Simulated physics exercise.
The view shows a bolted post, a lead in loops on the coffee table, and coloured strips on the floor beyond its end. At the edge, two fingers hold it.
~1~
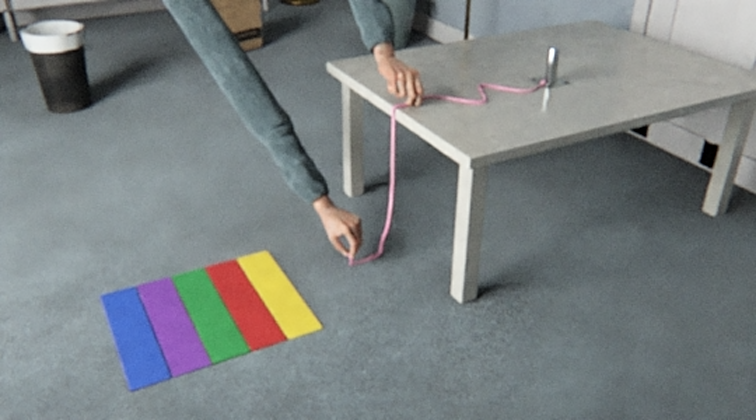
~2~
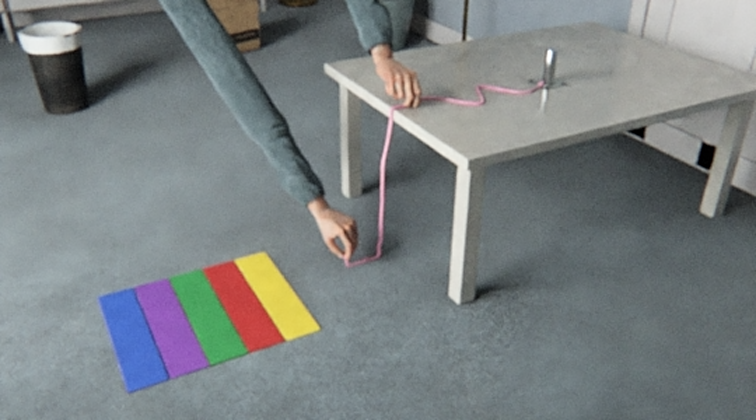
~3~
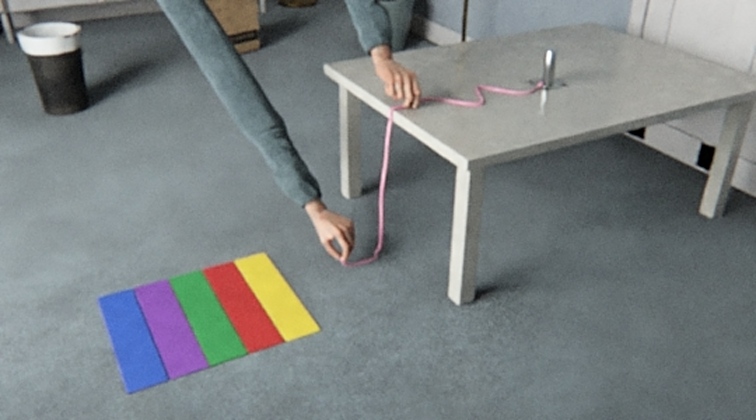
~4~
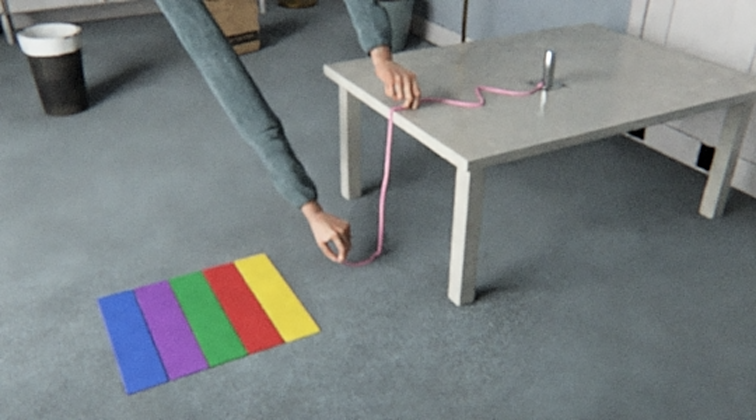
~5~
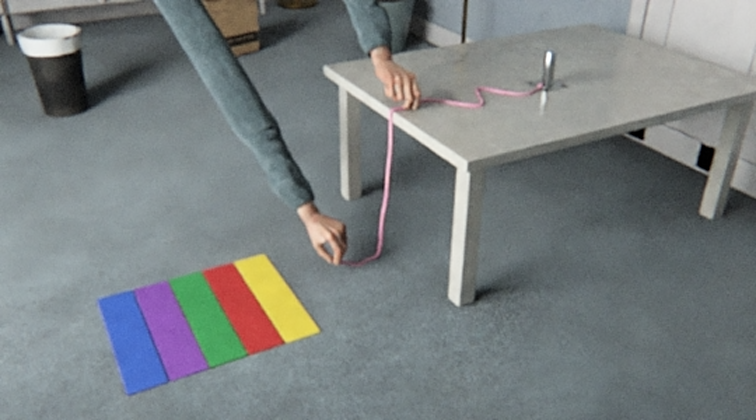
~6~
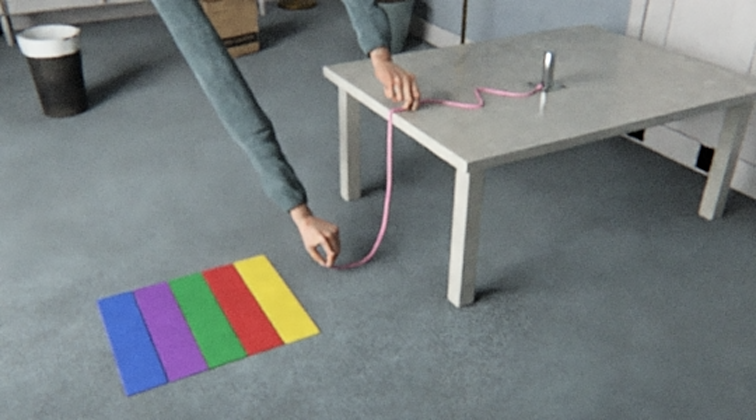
Hand drawing the end of a pink cord slightly left near the floor while another pins it at the table edge.
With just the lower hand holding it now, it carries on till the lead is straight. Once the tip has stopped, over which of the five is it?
Over the purple strip.
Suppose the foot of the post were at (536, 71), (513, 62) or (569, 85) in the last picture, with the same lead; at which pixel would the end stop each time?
Try by try: (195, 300), (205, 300) and (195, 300).
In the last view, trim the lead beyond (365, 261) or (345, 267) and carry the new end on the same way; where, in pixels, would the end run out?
First try: Near (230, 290). Second try: Near (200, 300).
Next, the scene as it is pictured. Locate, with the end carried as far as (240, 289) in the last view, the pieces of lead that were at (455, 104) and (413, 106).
Mark one about (409, 111), mark two about (387, 149).
A little later, end near (240, 289); over red.
Next, end near (195, 302); over green.
When it is tight, end near (167, 310); over purple. It halts on the purple strip.
